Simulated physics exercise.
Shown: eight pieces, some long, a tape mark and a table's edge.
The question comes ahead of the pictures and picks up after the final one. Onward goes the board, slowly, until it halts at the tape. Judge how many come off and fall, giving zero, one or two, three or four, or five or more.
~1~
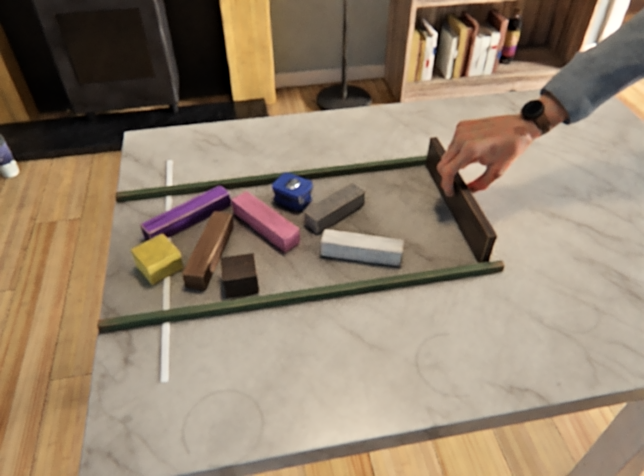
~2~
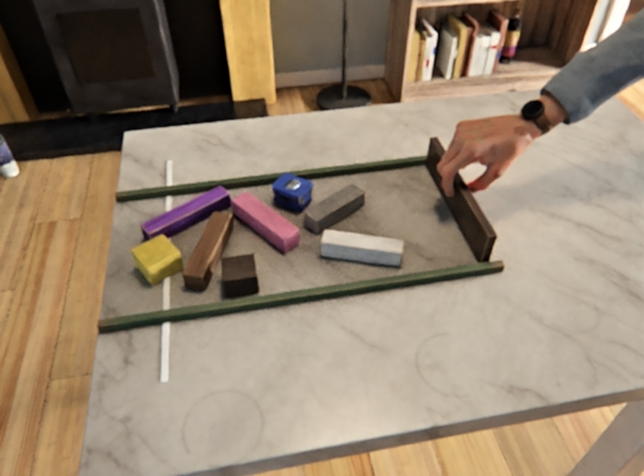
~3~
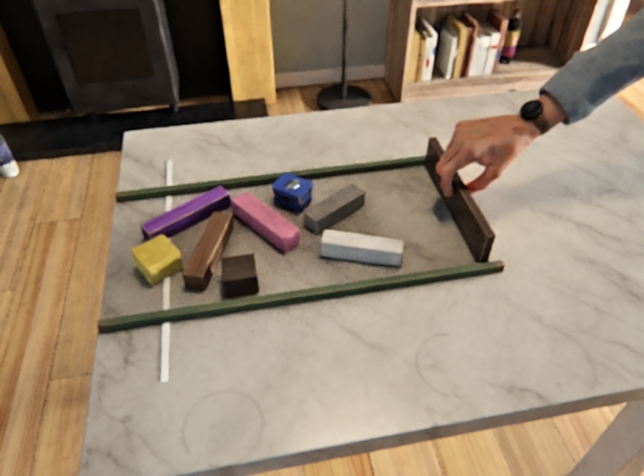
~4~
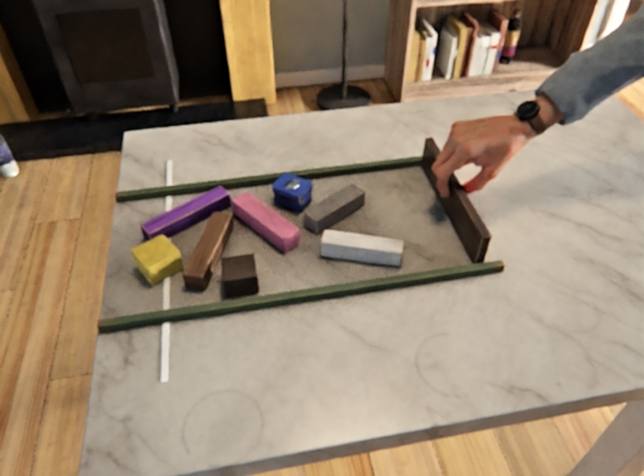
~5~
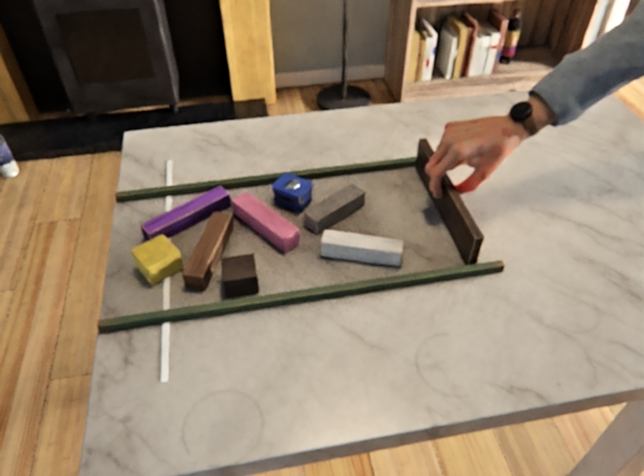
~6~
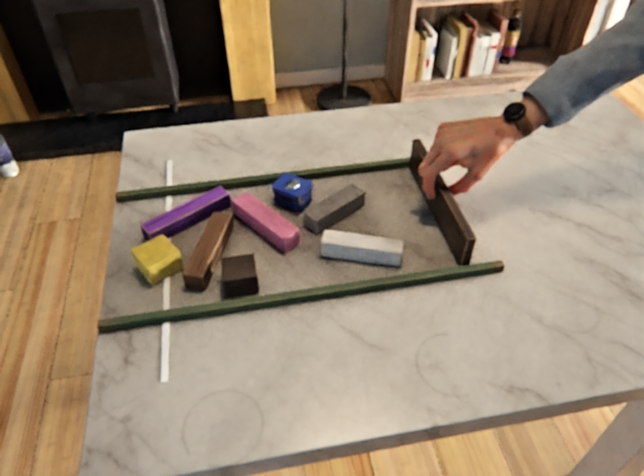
After the push, three or four are missing from the table.
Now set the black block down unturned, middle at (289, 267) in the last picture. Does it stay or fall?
Lab note: Started there, it remains on top.
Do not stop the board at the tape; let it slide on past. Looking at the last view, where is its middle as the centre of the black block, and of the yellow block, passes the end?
(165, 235) and (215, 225), more or less.
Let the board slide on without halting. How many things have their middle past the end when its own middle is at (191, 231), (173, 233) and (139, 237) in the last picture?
First 1, then 3, then 6.
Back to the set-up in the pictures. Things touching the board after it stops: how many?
3 touch it.
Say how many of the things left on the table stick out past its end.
As for overhanging, the count is 2.
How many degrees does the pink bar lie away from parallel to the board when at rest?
About 5°.
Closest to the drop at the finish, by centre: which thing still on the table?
Closest at the end: The black block.
Early on, none off yet; yellow block at rest near (158, 259); purple stick at rest near (188, 215); brown stick at rest near (210, 249).
Finally, the number that fall off is three or four; lost, brown stick, purple stick and yellow block.
